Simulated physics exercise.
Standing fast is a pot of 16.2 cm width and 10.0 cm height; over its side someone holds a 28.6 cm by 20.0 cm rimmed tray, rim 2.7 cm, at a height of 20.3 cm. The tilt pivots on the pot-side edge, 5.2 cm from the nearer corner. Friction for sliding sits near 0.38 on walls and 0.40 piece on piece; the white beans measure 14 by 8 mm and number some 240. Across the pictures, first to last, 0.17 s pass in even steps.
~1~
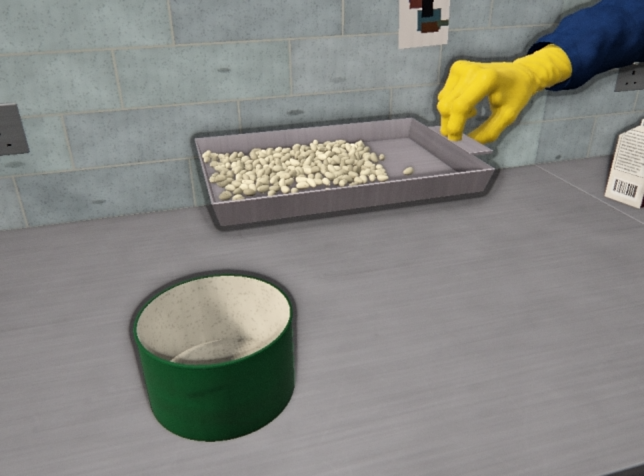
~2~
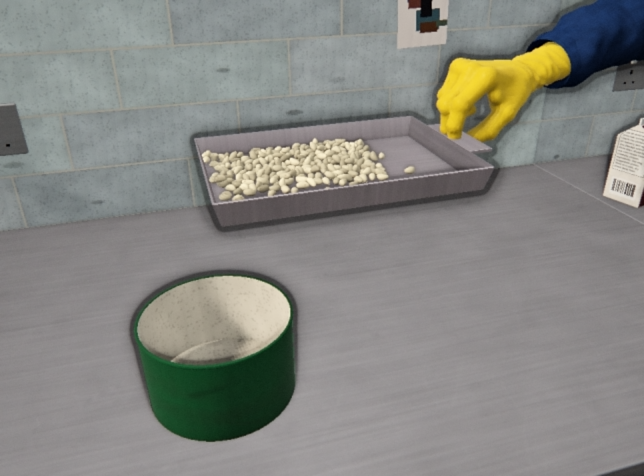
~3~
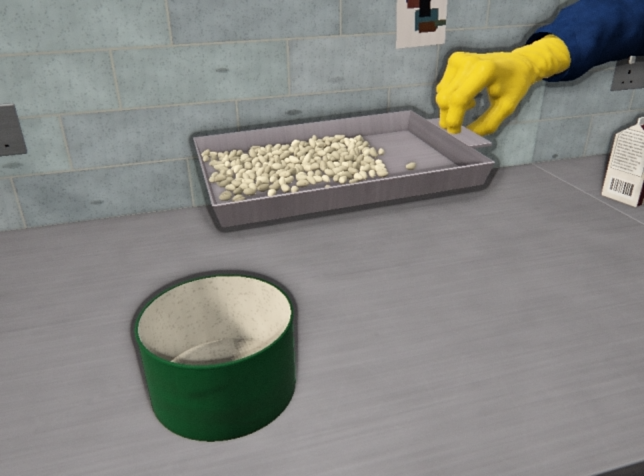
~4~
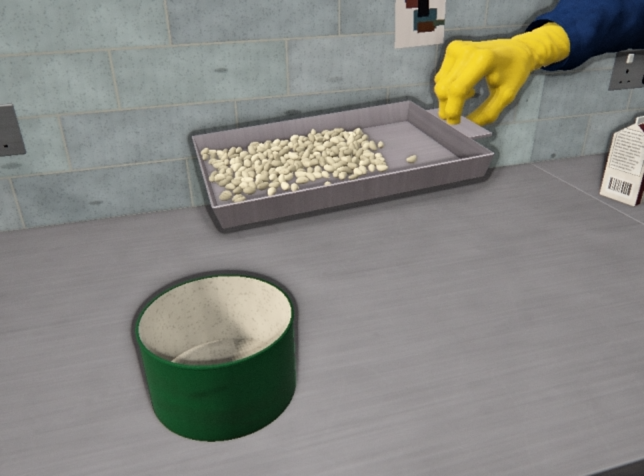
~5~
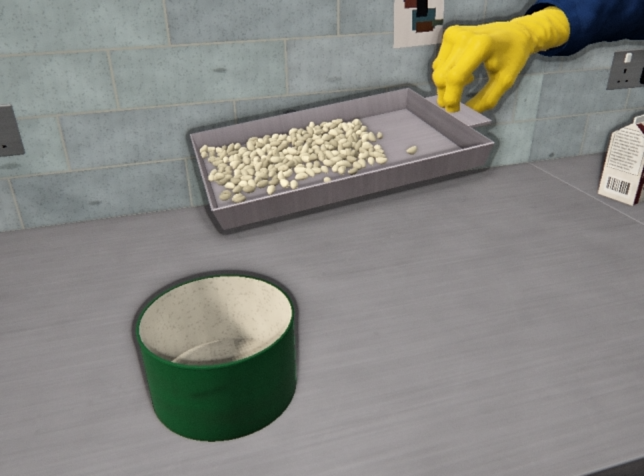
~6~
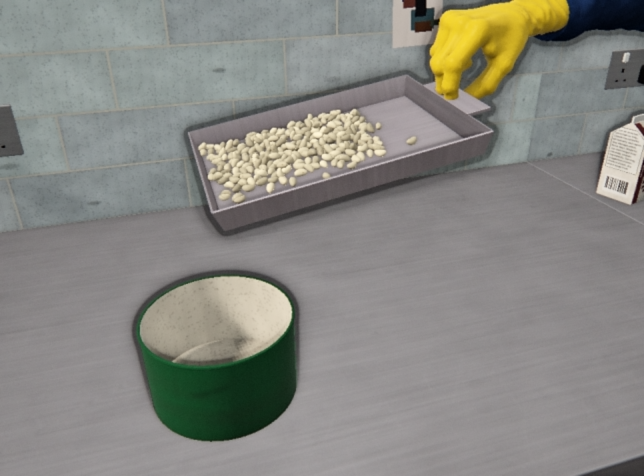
We see a green pot on a grey counter and, behind it, a rimmed tray of white beans held by a yellow-gloved hand, which slowly raises the tray's right end so it slopes gently down to the left.
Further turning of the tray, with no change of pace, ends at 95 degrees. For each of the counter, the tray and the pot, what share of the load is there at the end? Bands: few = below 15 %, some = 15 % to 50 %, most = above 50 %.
Counter: Few, tray: Few, pot: Most.
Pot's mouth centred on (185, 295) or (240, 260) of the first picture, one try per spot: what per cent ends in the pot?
In order, about 85 and about 0 per cent.
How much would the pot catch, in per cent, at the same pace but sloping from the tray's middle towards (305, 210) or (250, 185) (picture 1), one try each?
That would be close to 95 per cent and then close to 35 per cent.
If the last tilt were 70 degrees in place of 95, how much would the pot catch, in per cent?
Roughly 55 %.
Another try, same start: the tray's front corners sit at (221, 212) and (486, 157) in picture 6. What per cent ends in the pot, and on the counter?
In the pot: 85 per cent; on the counter: 15 per cent.
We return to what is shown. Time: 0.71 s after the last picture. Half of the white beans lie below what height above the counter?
Roughly 22 centimetres, more or less.
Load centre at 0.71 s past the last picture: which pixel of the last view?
My estimate is roughly (199, 208).
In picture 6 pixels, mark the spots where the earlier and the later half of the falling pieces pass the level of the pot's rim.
First near (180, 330), then at (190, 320).
Then, 0.43 s after the last picture, tilt 52 degrees; the tray holds 100 %, the pot 0 %.
Then, 0.71 s after the last picture, tilt 78 degrees; the tray holds 75 %, the pot 10 %.
Then, 1.10 s after the last picture, tilt 95 degrees; the tray holds 5 %, the pot 80 %.
In the end, counter 5 %, tray 0 %, pot 95 %.
